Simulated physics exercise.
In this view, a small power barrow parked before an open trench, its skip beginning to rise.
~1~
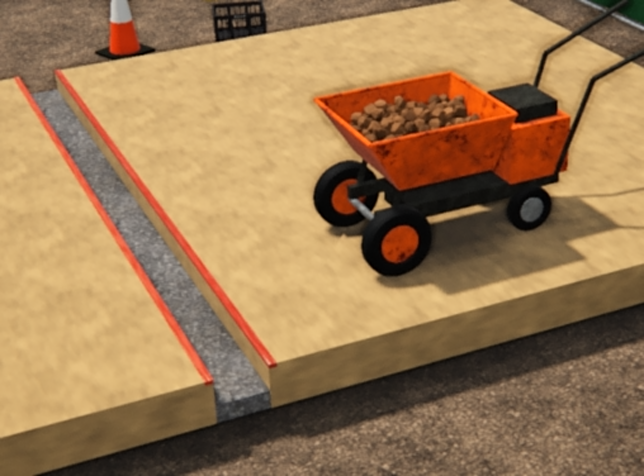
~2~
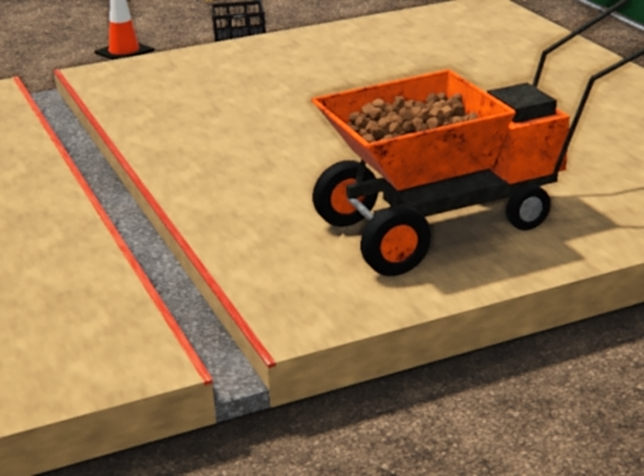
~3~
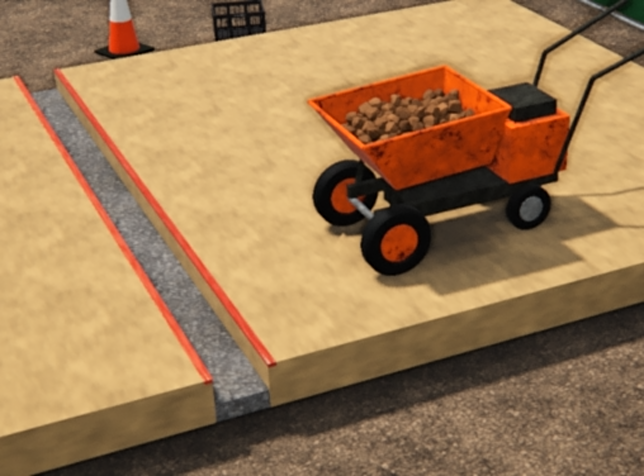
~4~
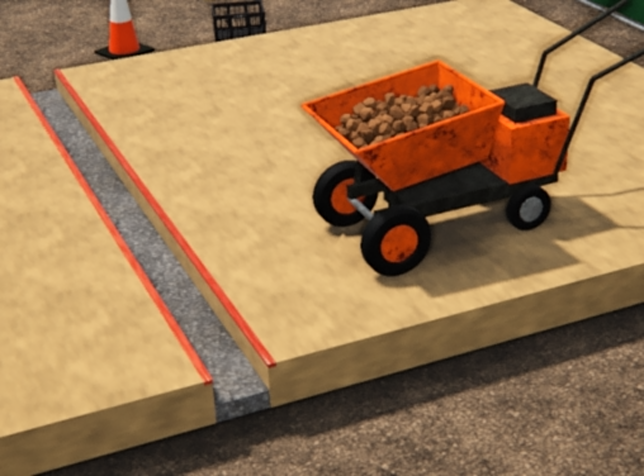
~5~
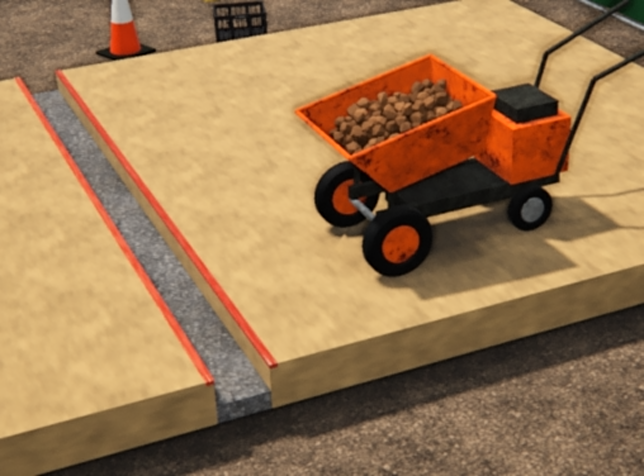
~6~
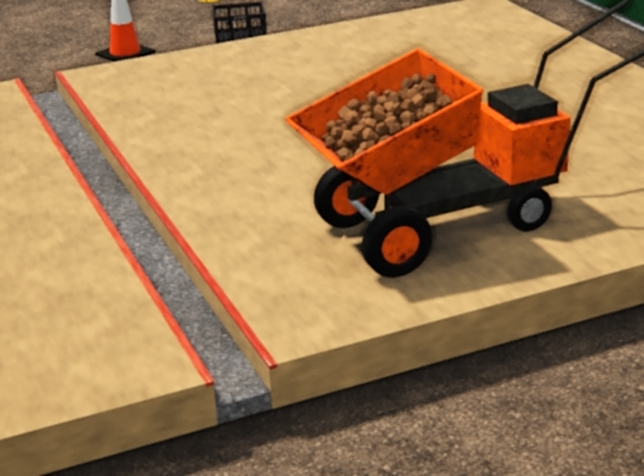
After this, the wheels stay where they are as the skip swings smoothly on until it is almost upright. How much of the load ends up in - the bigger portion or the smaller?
I expect a minority of the load to land in the trench.
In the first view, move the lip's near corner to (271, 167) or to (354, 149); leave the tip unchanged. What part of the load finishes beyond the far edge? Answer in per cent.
In order, close to 60 and 0 in a hundred.
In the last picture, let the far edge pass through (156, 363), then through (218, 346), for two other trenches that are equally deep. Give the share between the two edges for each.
You'd get 30 in a hundred the first time and 20 in a hundred the second.
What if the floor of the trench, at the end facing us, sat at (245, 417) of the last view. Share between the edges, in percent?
Around 30 percent.
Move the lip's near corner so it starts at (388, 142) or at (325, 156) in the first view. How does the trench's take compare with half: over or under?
Respectively: A smaller portion, the bigger portion.
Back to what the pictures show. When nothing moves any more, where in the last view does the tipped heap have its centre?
The centre ends up roughly at (227, 276).
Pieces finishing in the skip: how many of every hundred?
It is some 25 percent.
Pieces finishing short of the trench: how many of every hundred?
45 percent.
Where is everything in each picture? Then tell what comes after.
Lip of the skip at (371, 146), level; top of the load at (417, 123), clay clods; first edge of the trench at (253, 336); far edge at (191, 352), the trench under half as wide as the skip, and about half as deep as wide, in the first frame.
Lip of the skip at (368, 146), level; top of the load at (414, 122), in the second frame.
Lip of the skip at (364, 148), tipped barely; top of the load at (411, 121), in the third frame.
Lip of the skip at (357, 153), tipped a little; top of the load at (422, 120), in the fourth frame.
Lip of the skip at (350, 159), tipped a little; top of the load at (429, 117), in the fifth frame.
Lip of the skip at (340, 167), tipped clearly; top of the load at (428, 109); first edge of the trench at (253, 337); far edge at (191, 353), in the sixth frame.
Soon after the last picture, skip tipped steeply; all in the skip.
A little later, skip tipped steeply; nearly all in the skip; a stray few short of the trench; a stray few falling.
Later still, skip tipped right over; about a third in the skip; about a third short of the trench; about a quarter in or heaped over the trench; a stray few falling.
By the end, skip tipped right over; about a quarter in the skip; about half short of the trench; about a quarter in or heaped over the trench; none beyond it.
